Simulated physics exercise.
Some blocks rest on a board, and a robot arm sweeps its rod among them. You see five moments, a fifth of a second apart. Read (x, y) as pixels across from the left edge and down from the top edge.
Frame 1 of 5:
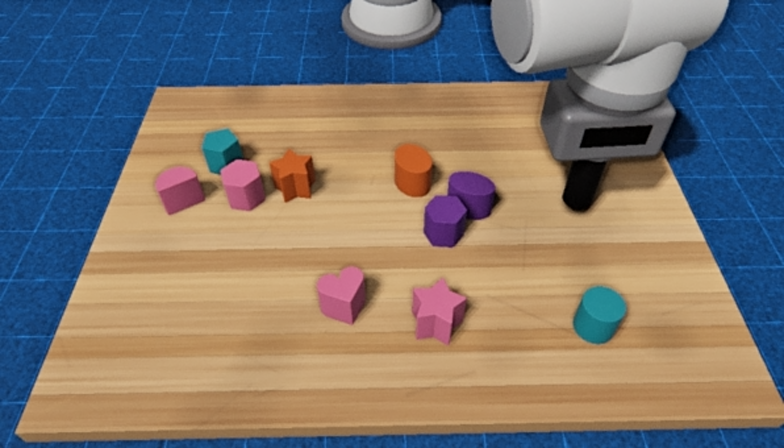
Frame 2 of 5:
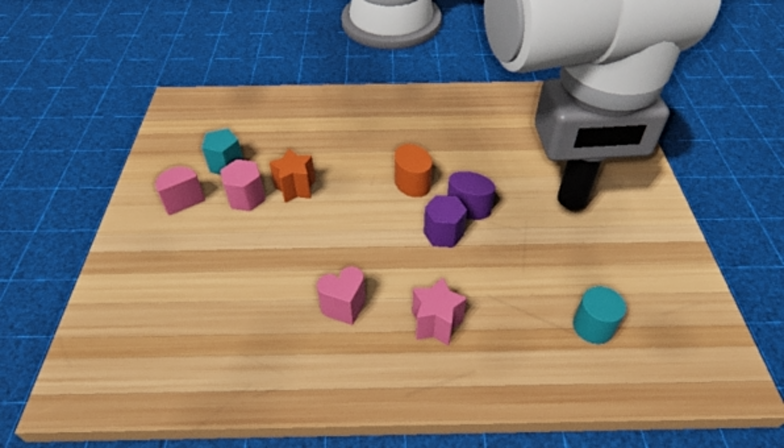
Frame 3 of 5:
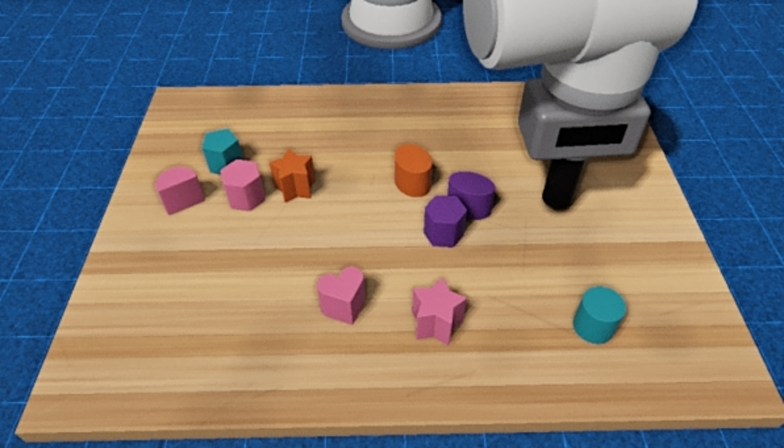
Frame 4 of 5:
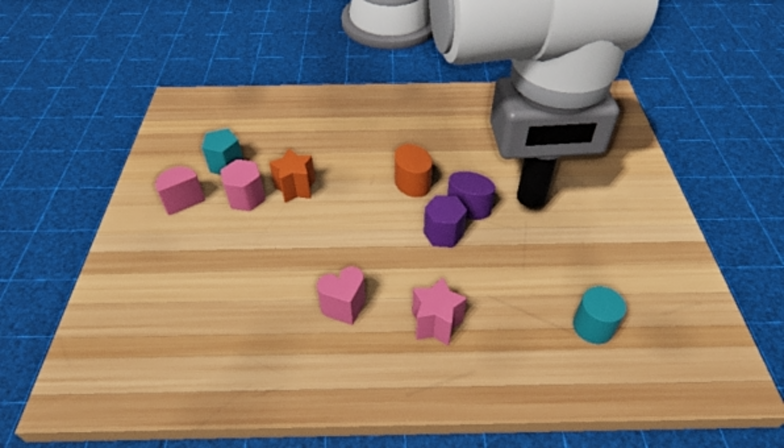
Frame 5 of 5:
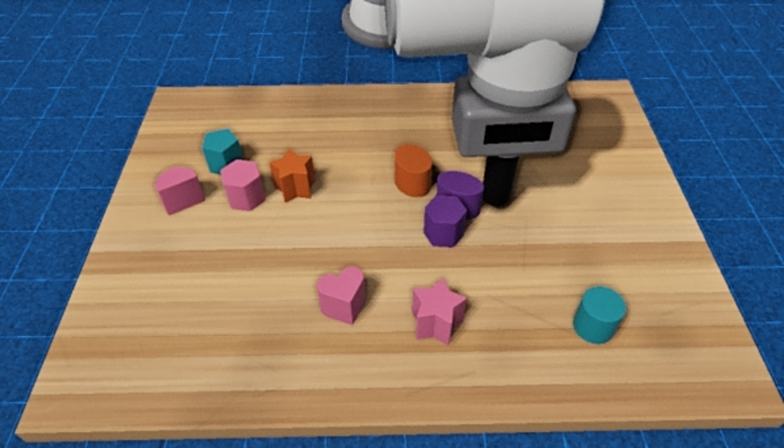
On a wooden board over a blue surface, pink, teal, orange and purple blocks sit scattered while a robot arm holds a black rod at the right. The arm slides the rod leftward past open board toward the purple pair, then nudges the purple oval slightly left as the other blocks stay still.
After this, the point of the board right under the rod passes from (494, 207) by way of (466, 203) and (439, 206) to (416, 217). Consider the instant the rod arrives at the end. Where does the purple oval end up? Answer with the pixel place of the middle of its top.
Roughly at (382, 188).
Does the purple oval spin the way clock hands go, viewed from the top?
That would be a yes.
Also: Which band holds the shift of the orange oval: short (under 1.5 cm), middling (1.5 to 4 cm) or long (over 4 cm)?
It will move less than 1.5 cm.
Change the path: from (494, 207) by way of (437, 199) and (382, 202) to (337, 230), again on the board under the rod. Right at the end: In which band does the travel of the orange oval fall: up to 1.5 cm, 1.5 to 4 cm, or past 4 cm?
The middle band: 1.5 to 4 cm.
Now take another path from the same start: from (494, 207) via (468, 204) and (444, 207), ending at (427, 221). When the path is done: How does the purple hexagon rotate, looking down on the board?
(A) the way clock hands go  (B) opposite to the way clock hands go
I'll go with B - opposite to the way clock hands go.
What follows on the original path. Halfway along, rod (453, 192); orange oval (406, 156), turned 25° clockwise; purple oval (418, 183).
At the end, rod (417, 207); orange oval (406, 156), turned 25° clockwise; purple hexagon (442, 212), turned 25° anticlockwise; purple oval (382, 188), turned 20° clockwise.
